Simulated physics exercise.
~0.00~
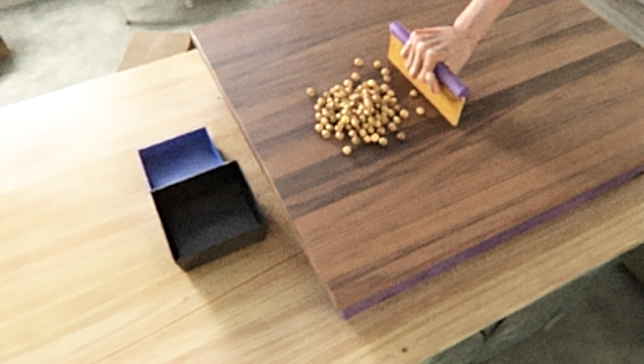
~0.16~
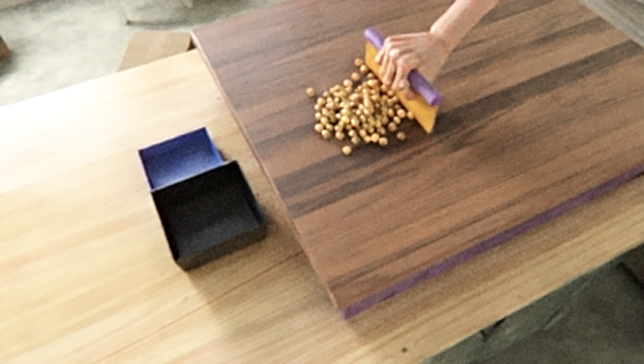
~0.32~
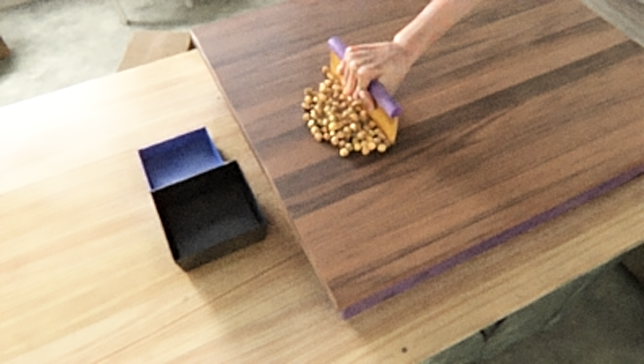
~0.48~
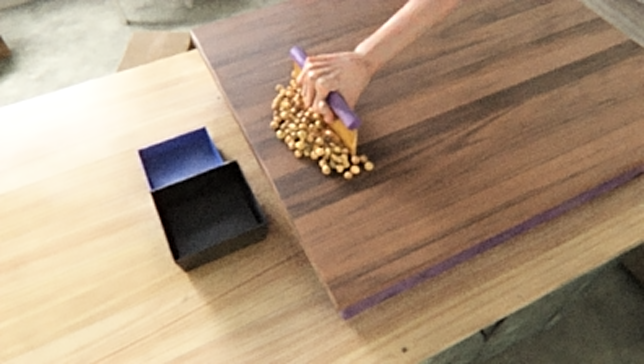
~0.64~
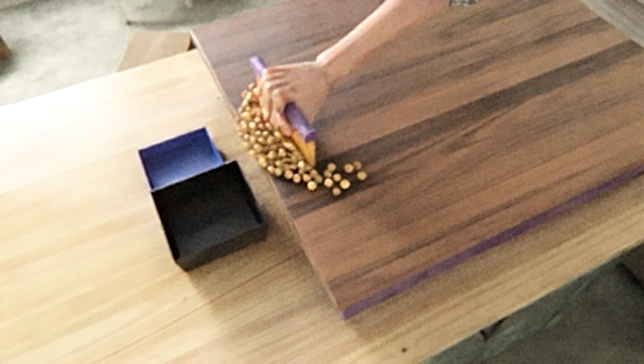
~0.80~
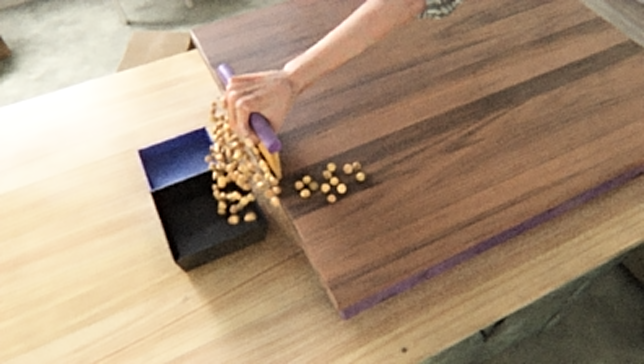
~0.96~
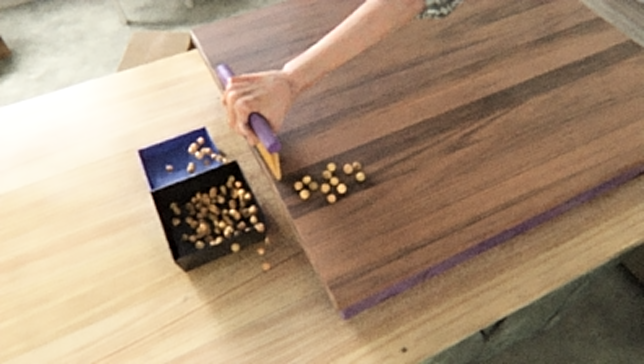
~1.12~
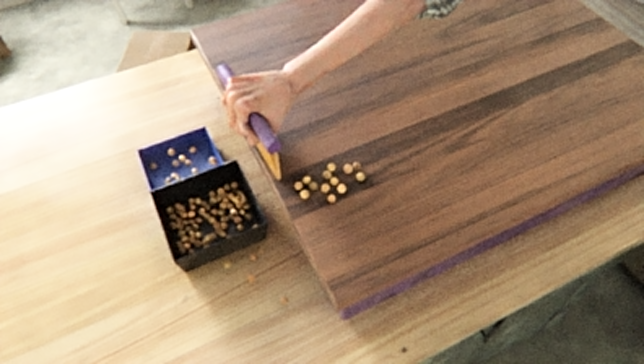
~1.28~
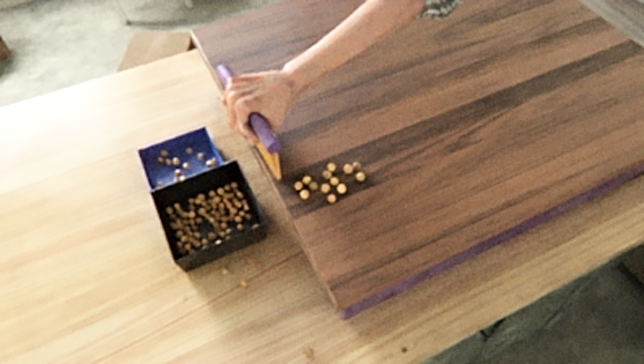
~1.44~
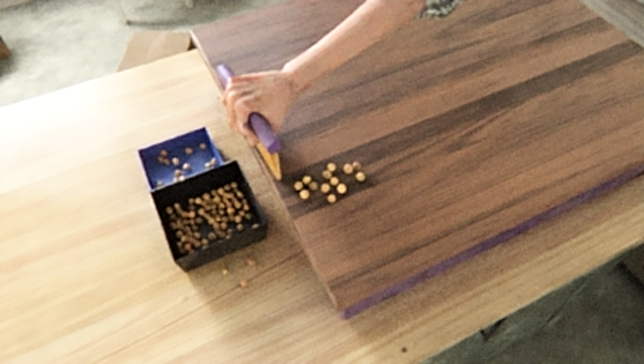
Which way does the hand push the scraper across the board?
The hand pushes the scraper to the left, toward the edge of the board beside the tins.
